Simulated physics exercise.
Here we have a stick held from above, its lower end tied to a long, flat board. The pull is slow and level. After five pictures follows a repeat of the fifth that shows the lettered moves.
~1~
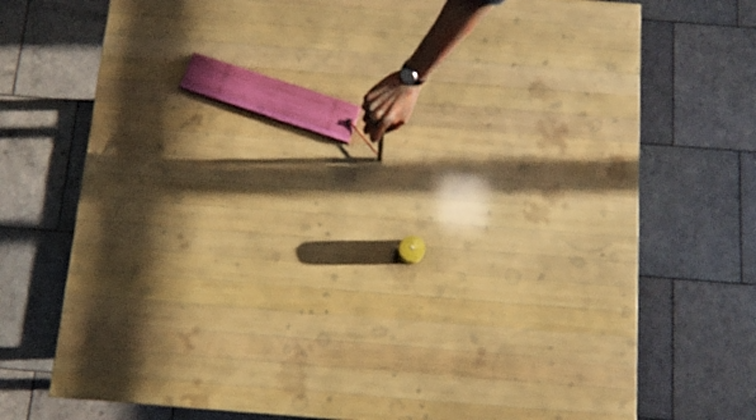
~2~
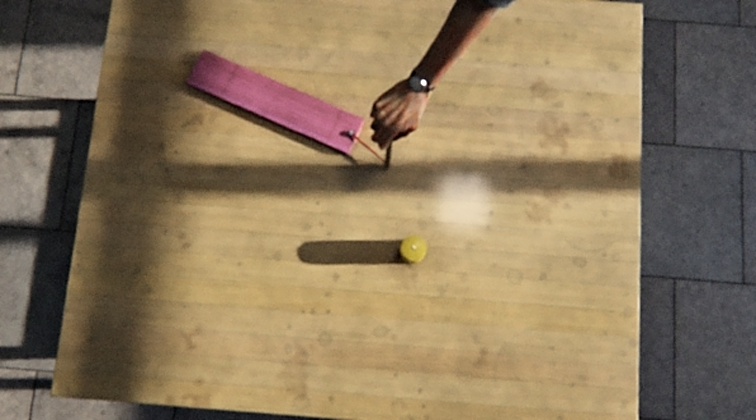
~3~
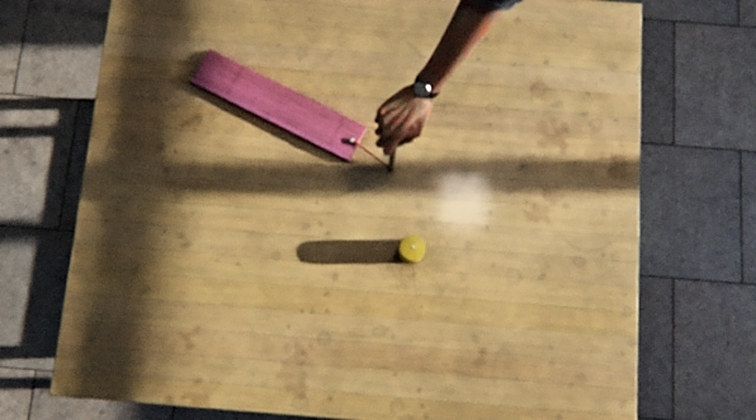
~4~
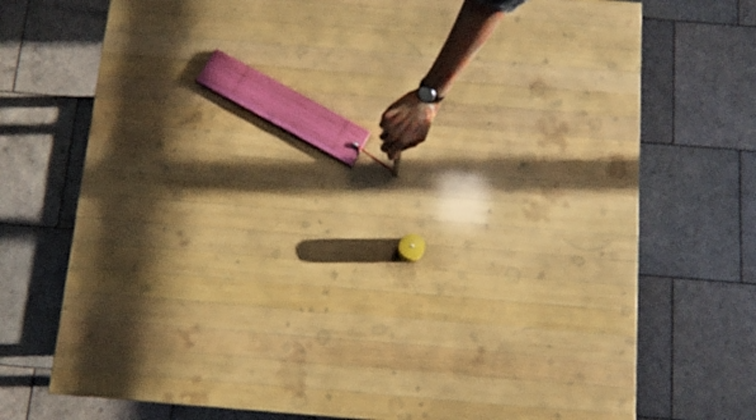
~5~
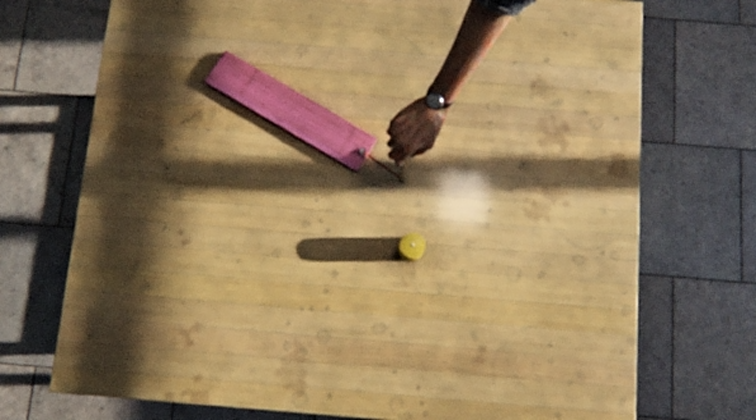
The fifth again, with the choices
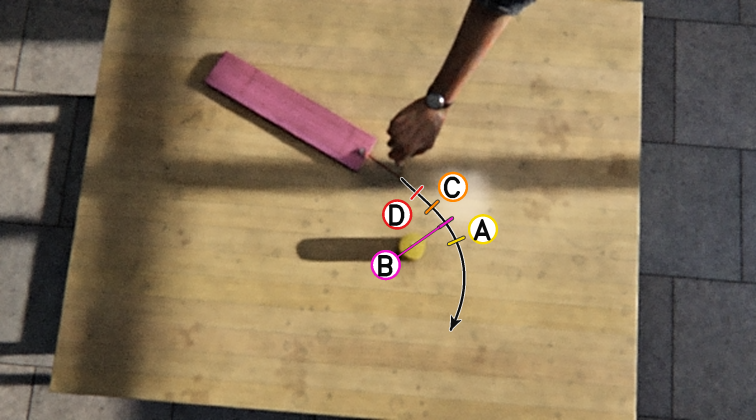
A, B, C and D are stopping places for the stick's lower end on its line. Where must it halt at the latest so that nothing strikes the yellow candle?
A.
On the marked copy, A at (456, 241); B at (445, 223); C at (432, 207); D at (417, 193); the route from (402, 179) via (459, 247) to (451, 330).
Following A. Soon after the start, foot of the stick (423, 199), middle of the board (313, 126).
Later, foot of the stick (443, 219), middle of the board (335, 141).
In the end, foot of the stick (456, 241), middle of the board (352, 156); nothing has been touched.
As for the rest, B is safe but short; C is safe but short; D is safe but short.
